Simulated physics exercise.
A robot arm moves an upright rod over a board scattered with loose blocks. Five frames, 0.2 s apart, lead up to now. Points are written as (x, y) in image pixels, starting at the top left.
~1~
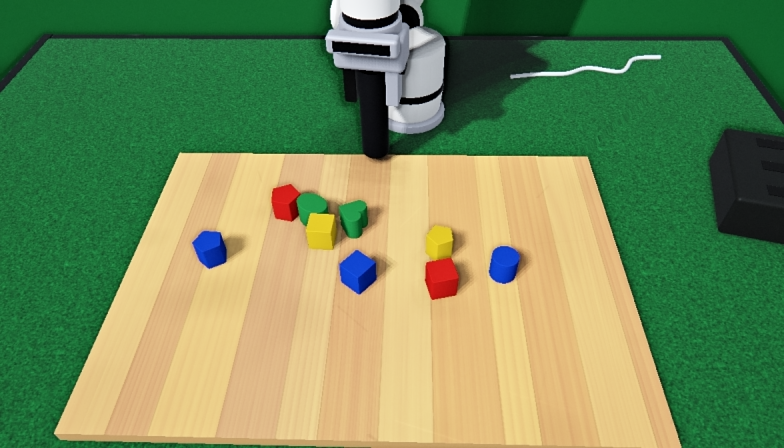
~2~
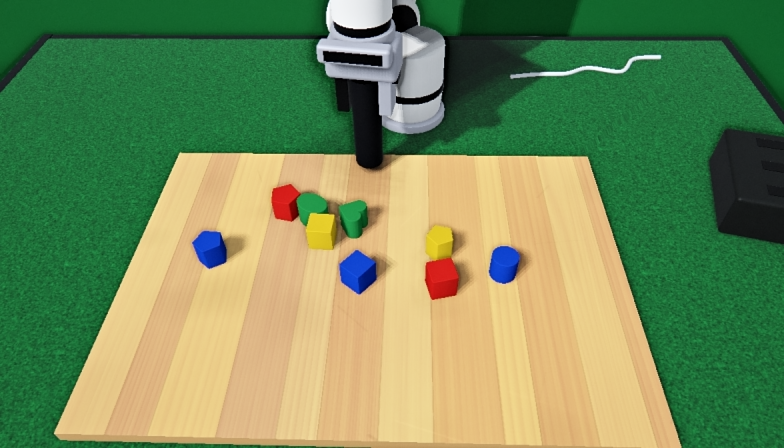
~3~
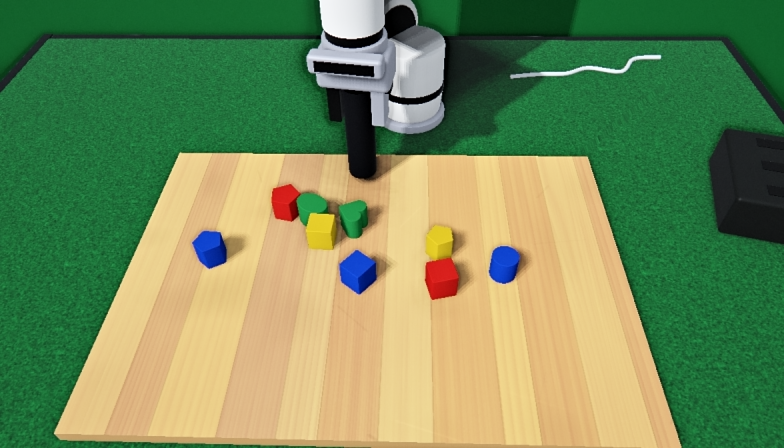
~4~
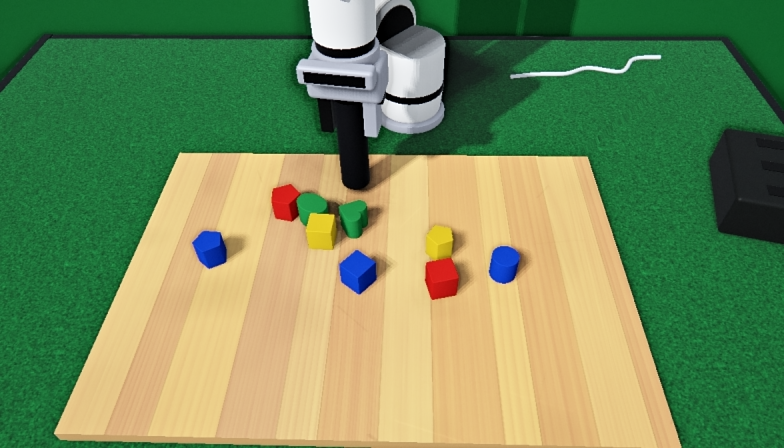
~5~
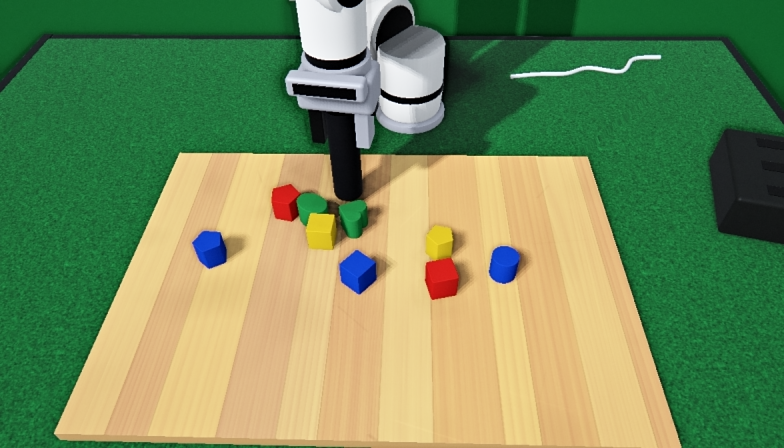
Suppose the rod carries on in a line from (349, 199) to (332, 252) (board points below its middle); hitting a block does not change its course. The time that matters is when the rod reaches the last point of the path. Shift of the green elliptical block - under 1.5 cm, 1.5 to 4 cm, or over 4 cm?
The best fit is under 1.5 cm.
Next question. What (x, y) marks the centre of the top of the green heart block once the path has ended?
Around pixel (359, 230).
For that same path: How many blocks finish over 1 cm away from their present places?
My count: 2.
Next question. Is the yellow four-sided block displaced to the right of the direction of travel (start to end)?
Yes, it checks out.
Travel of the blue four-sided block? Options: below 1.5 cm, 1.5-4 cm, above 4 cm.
It is going to finish within 1.5 cm of where it is now.
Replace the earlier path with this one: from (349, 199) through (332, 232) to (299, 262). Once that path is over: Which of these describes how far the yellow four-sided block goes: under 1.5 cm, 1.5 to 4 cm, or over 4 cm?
The displacement of the yellow four-sided block is above 4 cm.
On the path given first. One third of the way, rod at (343, 209); green heart block at (354, 214).
Two thirds of the way, rod at (337, 227); green elliptical block at (309, 205), turned 20° clockwise; yellow four-sided block at (311, 233), turned 15° clockwise; green heart block at (357, 227), turned 35° anticlockwise.
At the end, rod at (331, 245); green elliptical block at (309, 205), turned 20° clockwise; yellow four-sided block at (301, 242), turned 65° clockwise; green heart block at (359, 230), turned 50° anticlockwise; blue four-sided block unmoved.
